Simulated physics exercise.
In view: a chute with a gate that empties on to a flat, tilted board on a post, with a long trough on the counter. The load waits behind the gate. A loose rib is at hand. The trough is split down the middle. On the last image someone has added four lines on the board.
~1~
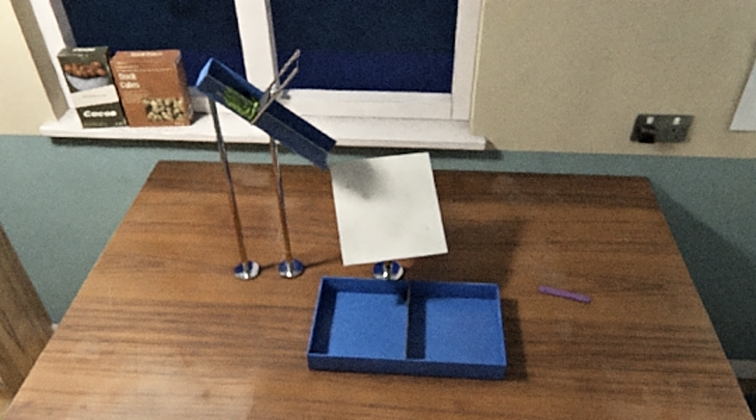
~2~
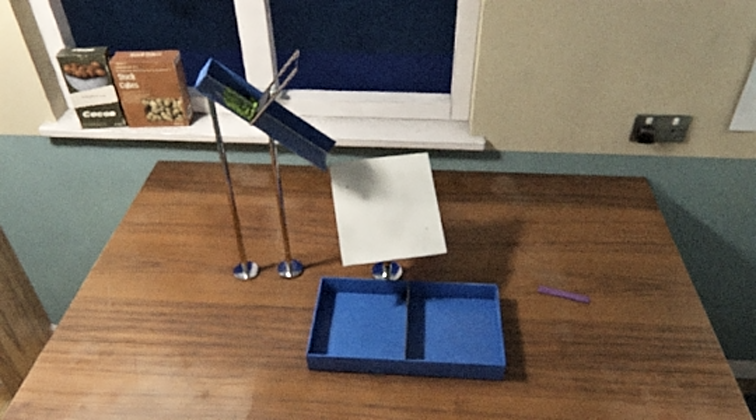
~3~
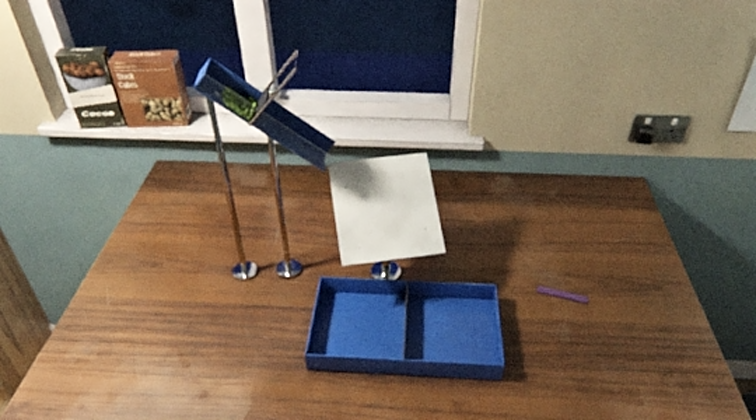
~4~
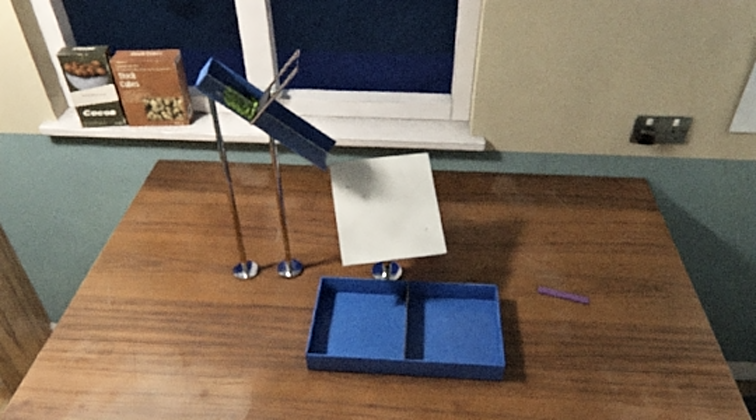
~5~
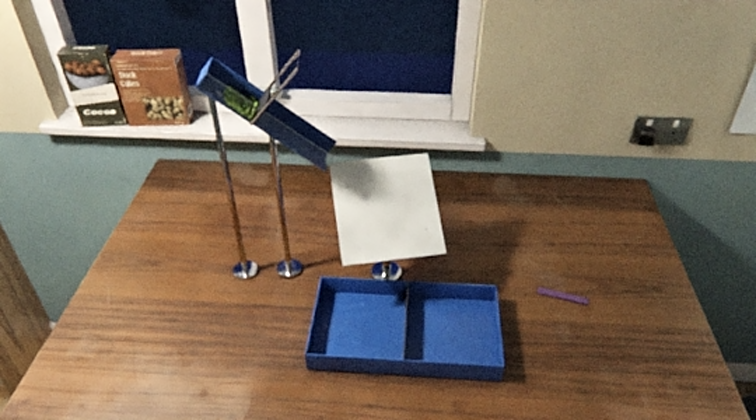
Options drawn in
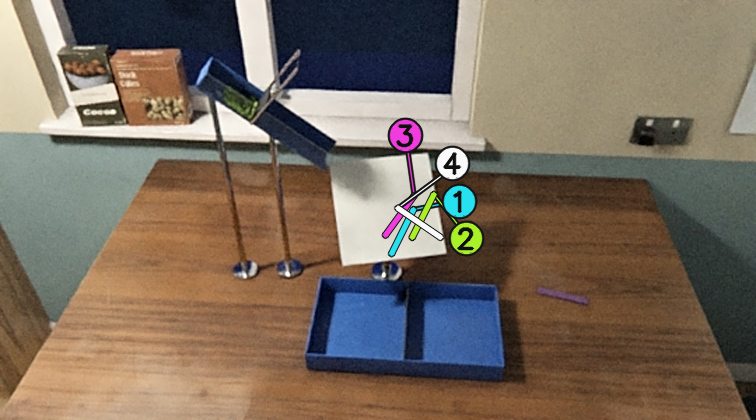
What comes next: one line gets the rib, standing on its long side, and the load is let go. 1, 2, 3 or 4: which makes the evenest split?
Line 2.
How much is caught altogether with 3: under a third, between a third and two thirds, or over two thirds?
Line 3 gives over two thirds.
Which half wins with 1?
Left.
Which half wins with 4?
Right.
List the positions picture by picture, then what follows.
The first frame shows load behind the gate (246, 104), dried peas; lip of the chute (326, 162), sloping fairly steeply.
The second frame shows middle of the board (387, 207), tilted fairly steeply; middle of its low edge (396, 259); of its high edge (379, 158).
The third frame shows front corners of the trough (306, 354) and (504, 365); front end of its middle wall (404, 360); gate still shut (266, 98).
The fourth frame shows middle of the load (246, 104); lip (326, 162).
The fifth frame shows middle of the load (246, 104); lip (326, 162).
On the marked copy, line 1 from (413, 209) to (391, 253); line 2 from (433, 194) to (412, 237); line 3 from (414, 195) to (385, 235); line 4 from (397, 208) to (440, 237).
Choosing 1, of what is caught, the larger part in the left half, about a tenth in the right.
Choosing 2, of what is caught, roughly half in the left half, roughly half in the right.
Choosing 3, of what is caught, the larger part in the left half, about a tenth in the right.
Choosing 4, of what is caught, roughly a quarter in the left half, the larger part in the right.
